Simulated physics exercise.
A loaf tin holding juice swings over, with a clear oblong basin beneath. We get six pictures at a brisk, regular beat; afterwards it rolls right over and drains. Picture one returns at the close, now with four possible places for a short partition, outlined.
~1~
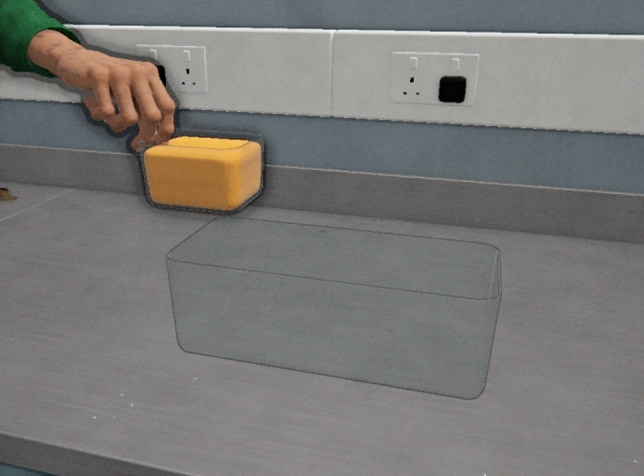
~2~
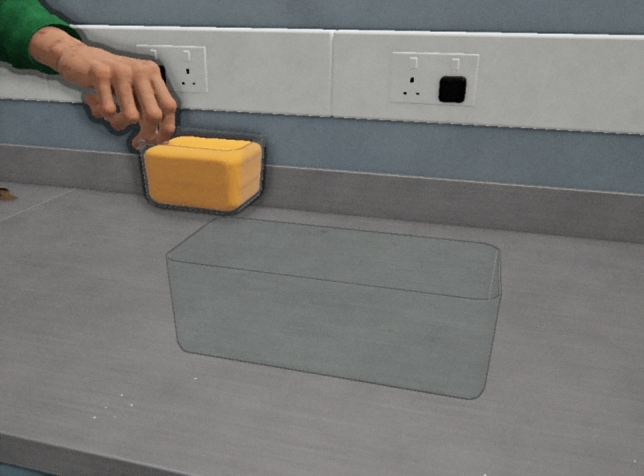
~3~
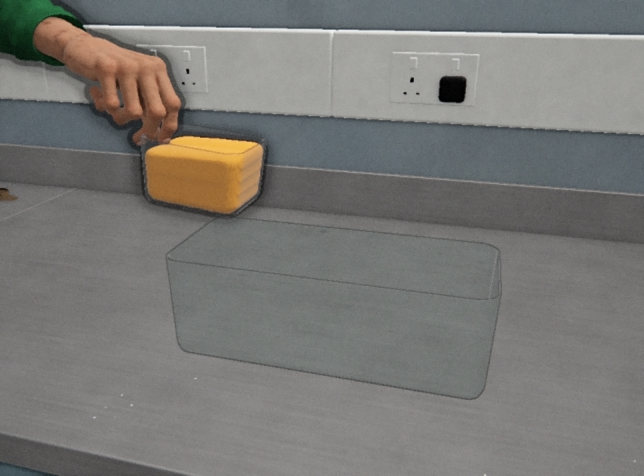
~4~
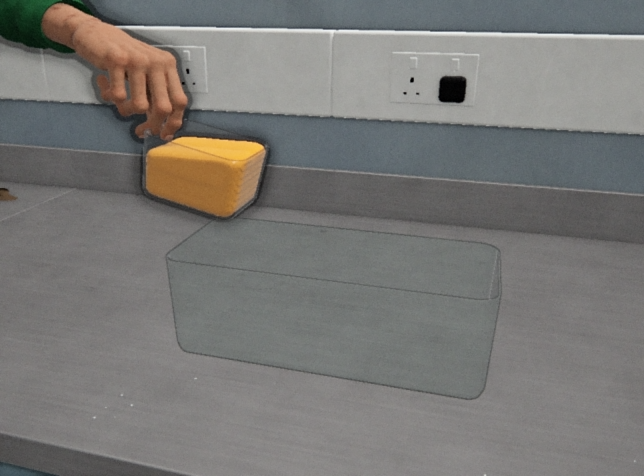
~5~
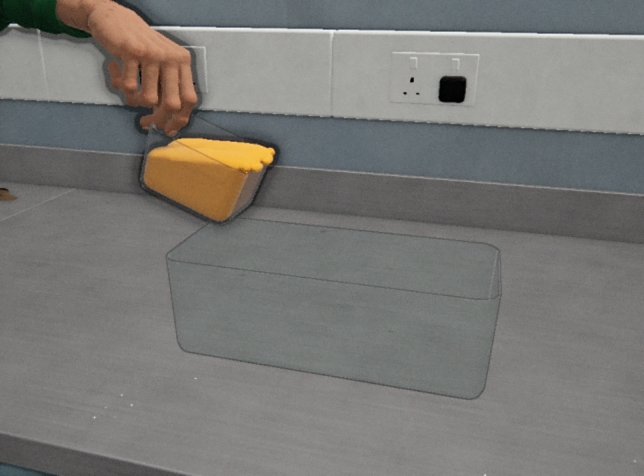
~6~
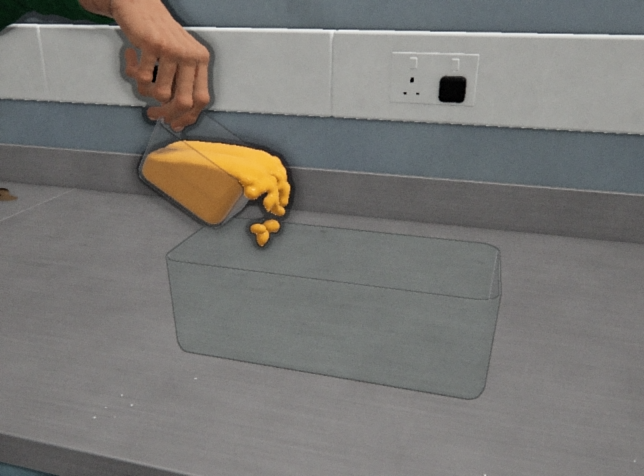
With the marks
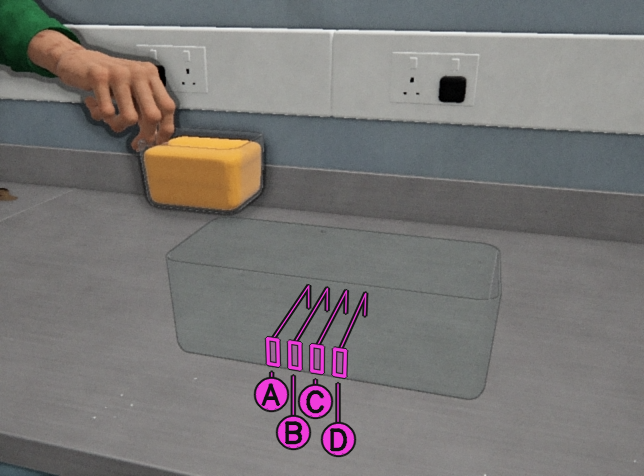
A grey worktop runs beneath a blue wall and white socket trunking, seen from slightly above by a still camera. A hand in a green sleeve reaches in from the upper left beside a small clear container filled with orange-yellow juice, above a clear oblong basin. The hand moves rightward as the container tips right, and the juice slides to its lip, then spills over in rounded blobs.
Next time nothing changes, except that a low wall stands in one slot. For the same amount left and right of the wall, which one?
The answer is slot B.
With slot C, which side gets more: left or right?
The left side.
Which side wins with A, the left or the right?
The right one.
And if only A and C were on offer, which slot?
It is A.
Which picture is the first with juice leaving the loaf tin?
In picture 5.
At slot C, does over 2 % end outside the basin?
No.
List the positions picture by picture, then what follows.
The first frame shows upright, lip at (250, 140); basin from (180, 345) to (484, 396); nothing has left yet.
The second frame shows upright, lip at (251, 141); nothing has left yet.
The third frame shows tipped about 6°, lip at (253, 145); nothing has left yet.
The fourth frame shows tipped about 12°, lip at (256, 152); nothing has left yet.
The fifth frame shows tipped about 21°, lip at (259, 161); juice is over the lip, down to (263, 165).
The sixth frame shows tipped about 32°, lip at (260, 172); juice is over the lip, down to (268, 237).
In magenta, A at (271, 372); B at (293, 376); C at (315, 379); D at (338, 383).
For slot A, about 30 % ends left of the wall and 70 % right of it.
For slot B, about 48 % ends left of the wall and 52 % right of it.
For slot C, about 91 % ends left of the wall and 9 % right of it.
For slot D, about 92 % ends left of the wall and 7 % right of it.
